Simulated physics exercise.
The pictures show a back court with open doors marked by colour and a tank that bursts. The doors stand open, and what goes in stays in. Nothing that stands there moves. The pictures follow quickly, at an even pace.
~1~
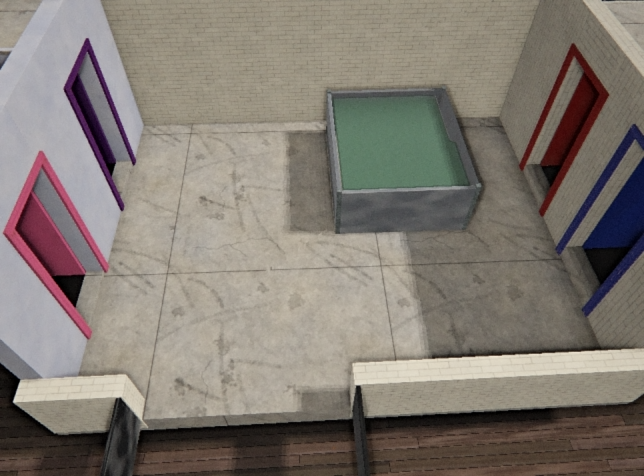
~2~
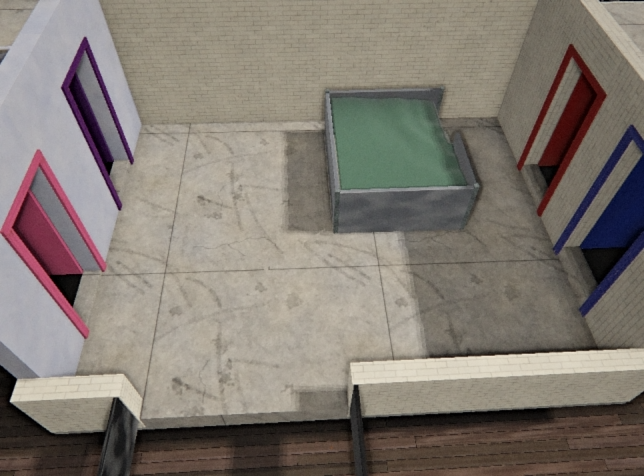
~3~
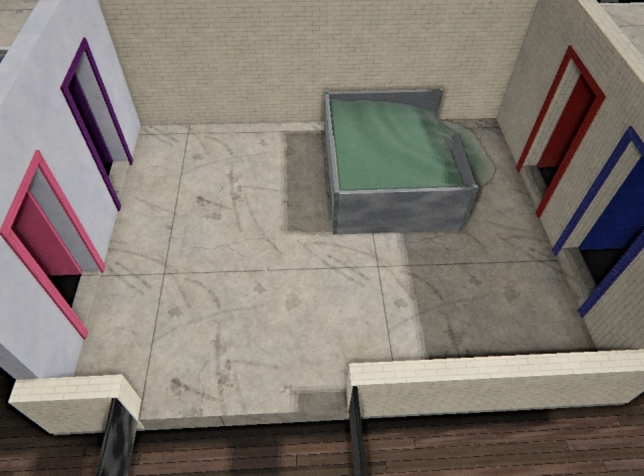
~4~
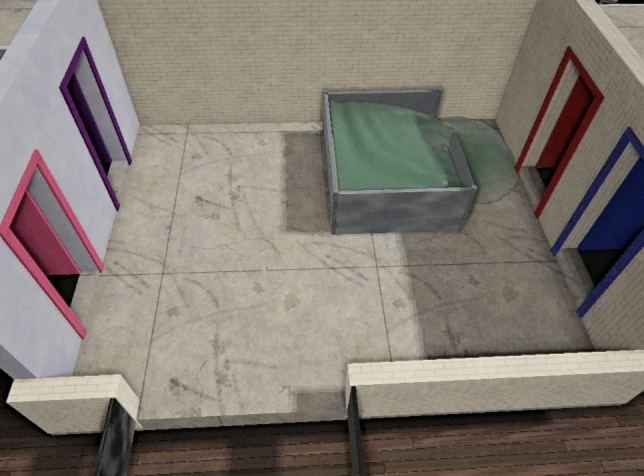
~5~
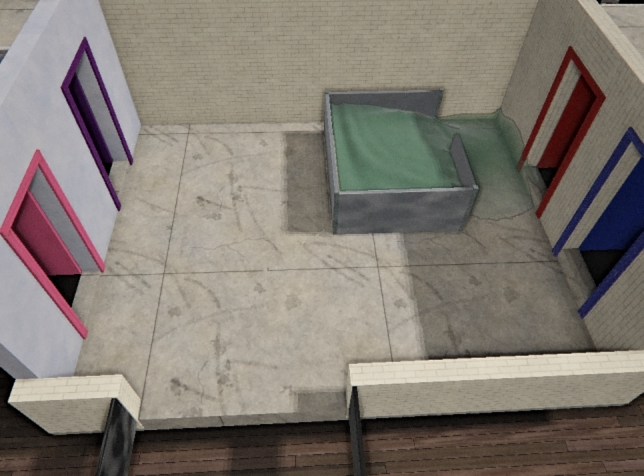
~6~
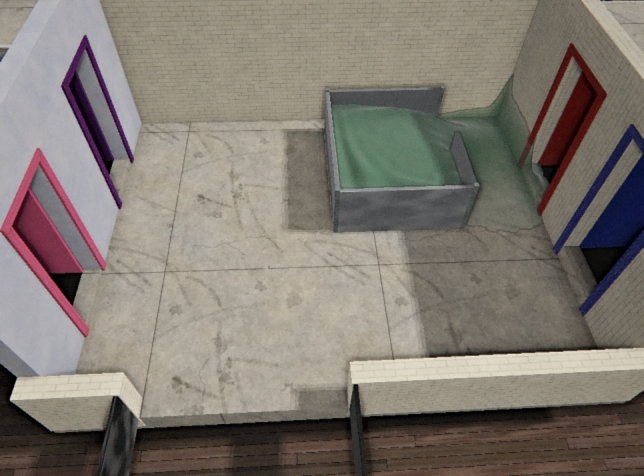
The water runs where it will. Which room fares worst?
The red doorway takes the most.
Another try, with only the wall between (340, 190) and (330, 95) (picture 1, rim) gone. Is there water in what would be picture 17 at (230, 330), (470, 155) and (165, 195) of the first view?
In that order: Covered, no water, flooded.
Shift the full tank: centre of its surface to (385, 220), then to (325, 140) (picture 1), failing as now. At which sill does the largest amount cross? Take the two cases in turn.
The red one; the red one.
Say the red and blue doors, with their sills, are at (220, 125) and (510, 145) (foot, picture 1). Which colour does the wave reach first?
It is the blue door.
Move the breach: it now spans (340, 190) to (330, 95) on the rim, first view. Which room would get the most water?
Most goes in at the purple door.
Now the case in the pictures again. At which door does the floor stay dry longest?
I say the pink door.
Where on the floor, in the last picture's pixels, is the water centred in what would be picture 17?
Around (436, 178).
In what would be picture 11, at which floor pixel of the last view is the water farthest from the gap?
Near (592, 335).
A moment on, water covers 15 % of the floor; red door some in, blue door wet at the sill, nothing in, pink door not reached, purple door not reached.
Next, water covers 30 % of the floor; red door a lot in, blue door wet at the sill, nothing in, pink door not reached, purple door not reached.
Then, water covers 50 % of the floor; red door a lot in, blue door wet at the sill, nothing in, pink door not reached, purple door wet at the sill, nothing in.
Later, water covers 95 % of the floor; red door a lot in, blue door wet at the sill, nothing in, pink door some in, purple door wet at the sill, nothing in.
In the end, water covers 100 % of the floor; red door a lot in, blue door wet at the sill, nothing in, pink door a lot in, purple door wet at the sill, nothing in; the red door has let in the most.
